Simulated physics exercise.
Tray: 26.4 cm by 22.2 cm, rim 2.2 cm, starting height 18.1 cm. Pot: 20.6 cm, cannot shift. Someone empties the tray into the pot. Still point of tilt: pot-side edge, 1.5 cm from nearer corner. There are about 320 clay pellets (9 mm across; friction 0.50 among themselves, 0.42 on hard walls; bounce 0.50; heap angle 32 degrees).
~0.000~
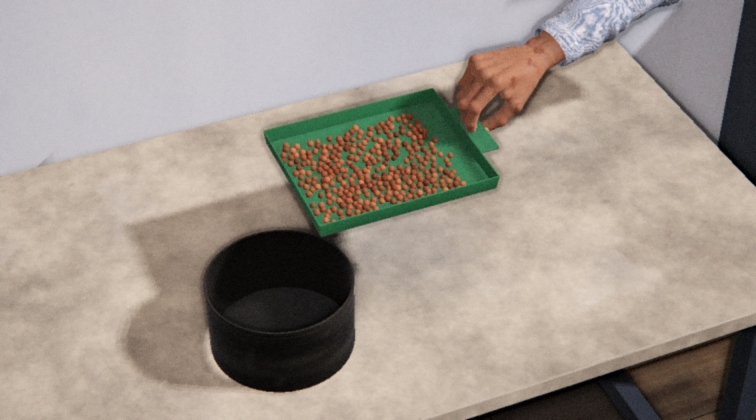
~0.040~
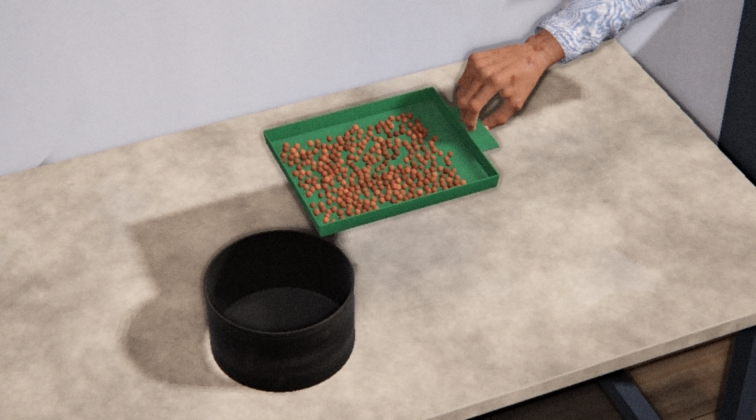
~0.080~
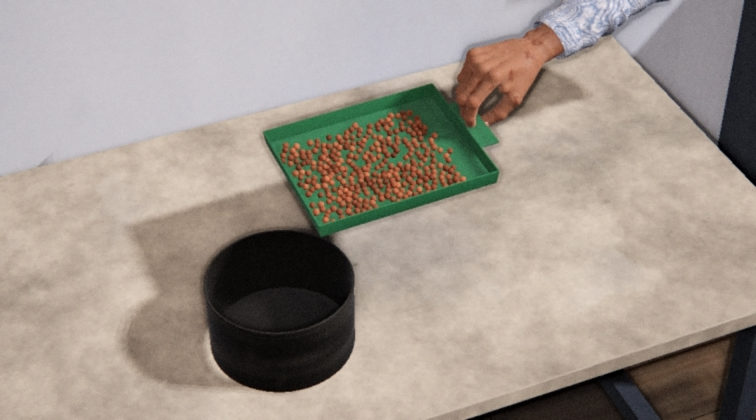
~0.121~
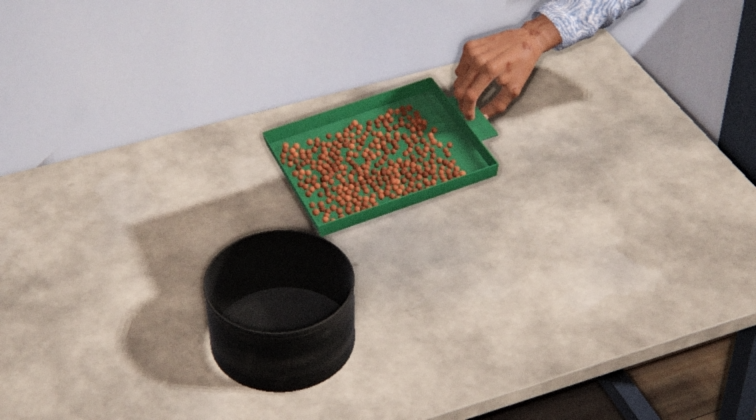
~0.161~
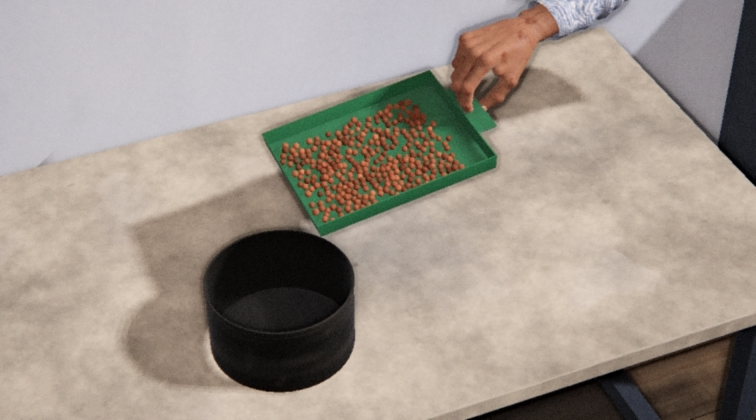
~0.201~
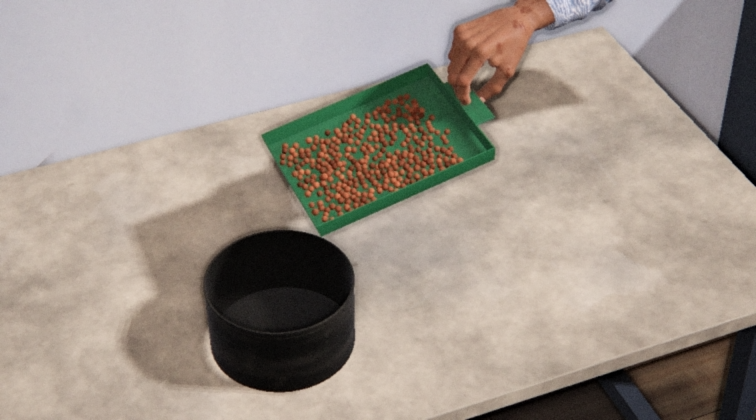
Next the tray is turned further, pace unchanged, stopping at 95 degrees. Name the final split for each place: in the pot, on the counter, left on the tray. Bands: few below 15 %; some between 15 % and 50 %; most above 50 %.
Pot: Some; counter: Most; tray: Few.
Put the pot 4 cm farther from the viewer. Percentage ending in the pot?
50 per cent.
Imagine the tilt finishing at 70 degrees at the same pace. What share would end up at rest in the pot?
Estimate: Roughly 0 percent.
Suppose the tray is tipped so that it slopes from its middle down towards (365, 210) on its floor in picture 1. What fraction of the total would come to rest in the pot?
About 70 per cent.
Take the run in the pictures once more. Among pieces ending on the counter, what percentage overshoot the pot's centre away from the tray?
Share past the middle: Roughly 40 percent.
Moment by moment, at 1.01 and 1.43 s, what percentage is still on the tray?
The figures go 100 and then 30.
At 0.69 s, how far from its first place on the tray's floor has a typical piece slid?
By then it sits near 5 cm from where it began.
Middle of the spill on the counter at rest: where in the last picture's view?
You'll find it at about pixel (248, 257).
After 0.69 s, tilt 52 degrees; the tray holds 100 %, the pot 0 %.
After 1.01 s, tilt 78 degrees; the tray holds 100 %, the pot 0 %.
After 1.43 s, tilt 95 degrees; the tray holds 30 %, the pot 25 %.
In the end, at 2.5 s, pot 35 %, counter 65 %, tray 0 %.
